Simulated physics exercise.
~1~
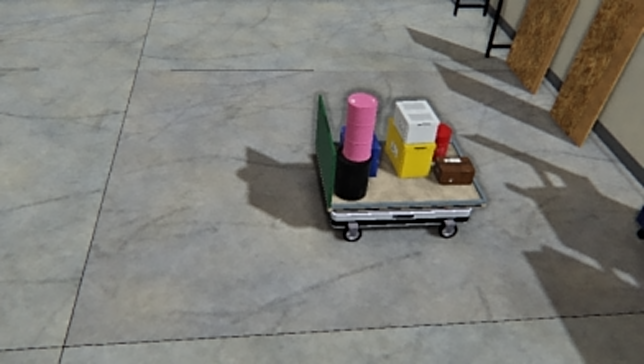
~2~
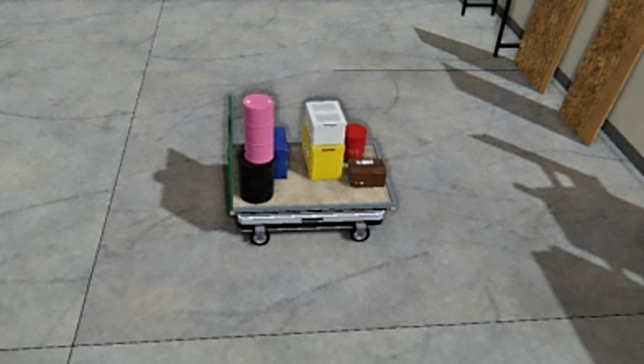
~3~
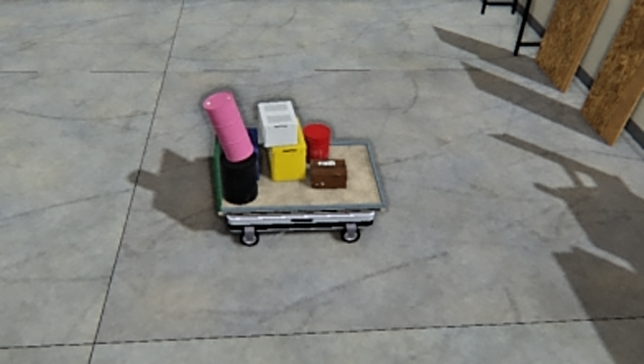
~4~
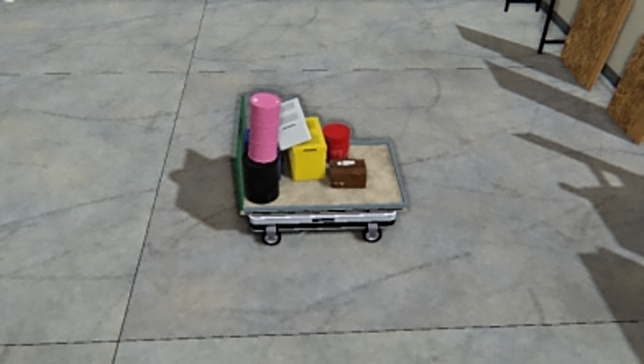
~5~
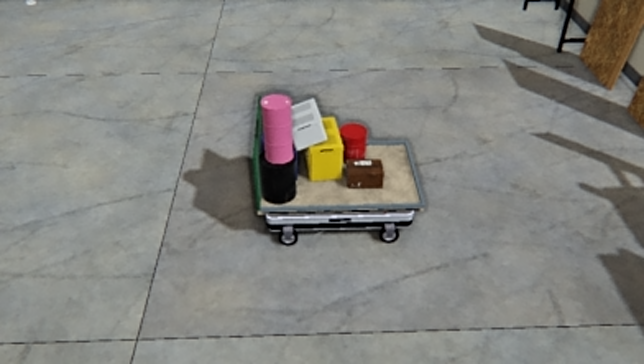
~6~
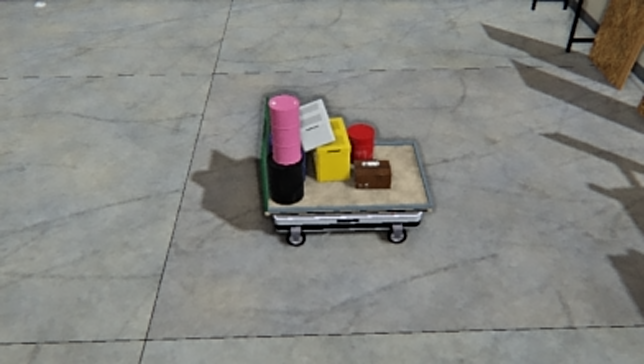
A flat cart carrying tubs, boxes and a brown parcel rolled left across a concrete floor and halted; the pink canister leaned, then settled upright on the black pail, while the white tote slid left off the yellow one and ended tilted between them.
